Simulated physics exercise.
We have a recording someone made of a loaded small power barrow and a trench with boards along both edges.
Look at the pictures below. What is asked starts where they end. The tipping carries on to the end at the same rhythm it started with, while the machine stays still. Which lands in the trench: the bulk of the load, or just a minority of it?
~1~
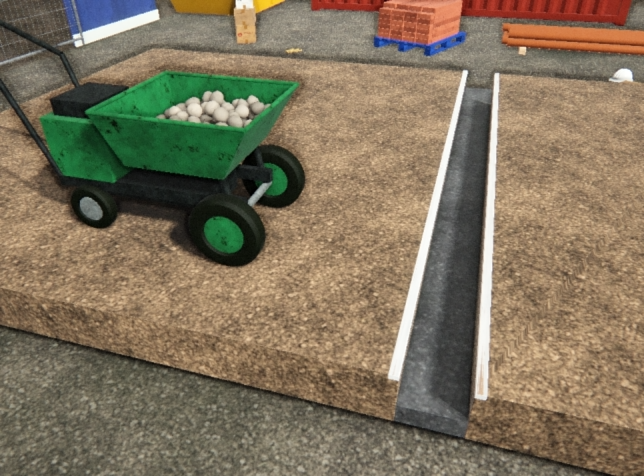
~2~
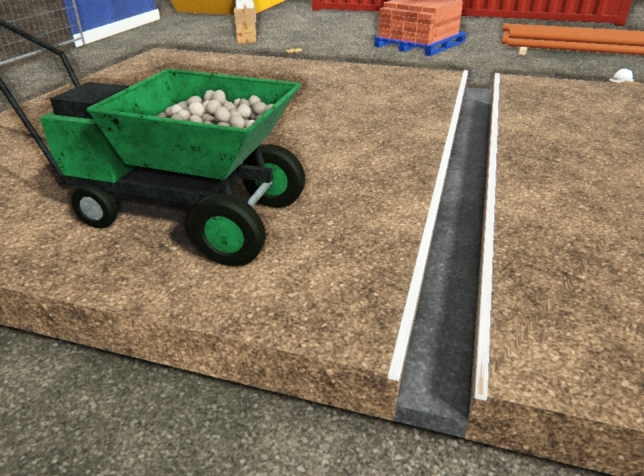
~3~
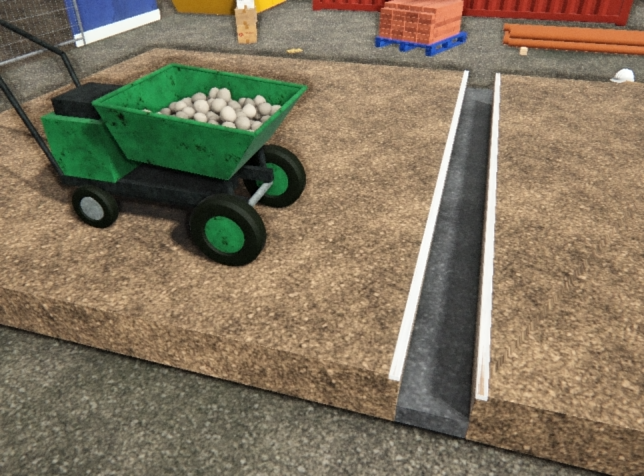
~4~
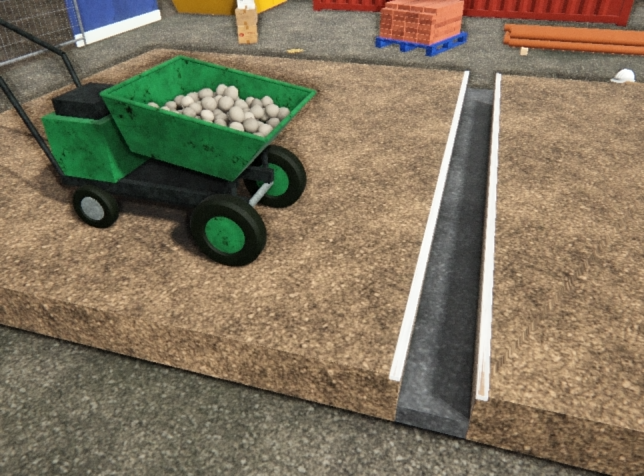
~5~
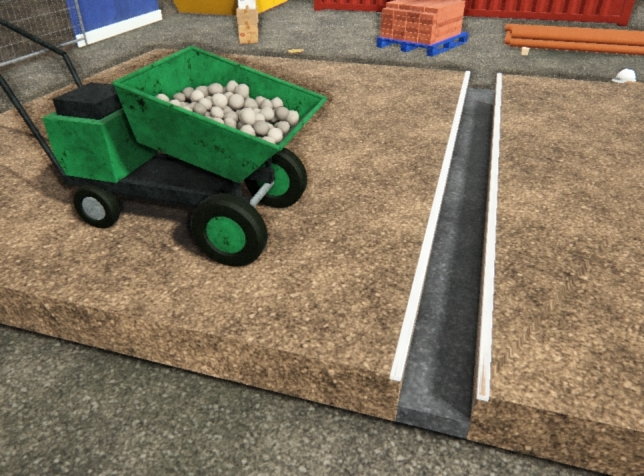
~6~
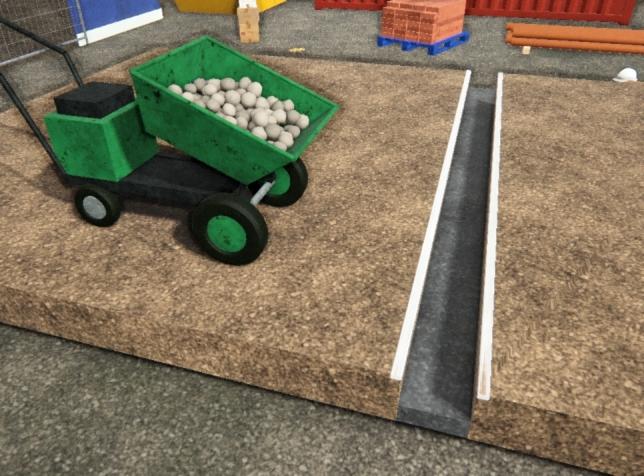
Just a minority.
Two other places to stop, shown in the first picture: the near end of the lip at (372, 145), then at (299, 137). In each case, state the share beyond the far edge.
Near 40 % and 0 %.
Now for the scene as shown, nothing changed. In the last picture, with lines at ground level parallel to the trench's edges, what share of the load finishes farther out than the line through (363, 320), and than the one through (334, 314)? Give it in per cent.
Around 40 per cent for the first, and 50 per cent for the second.
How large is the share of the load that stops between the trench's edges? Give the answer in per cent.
That share works out at some 10 %.
Soon, skip tipped steeply; all in the skip.
A while on, skip tipped right over; most in the skip; about a quarter short of the trench; a stray few in or heaped over the trench.
Towards the end, skip tipped right over; about half in the skip; about half short of the trench; a small part in or heaped over the trench.
Finally, skip tipped right over; about half in the skip; about half short of the trench; a small part in or heaped over the trench; none beyond it.
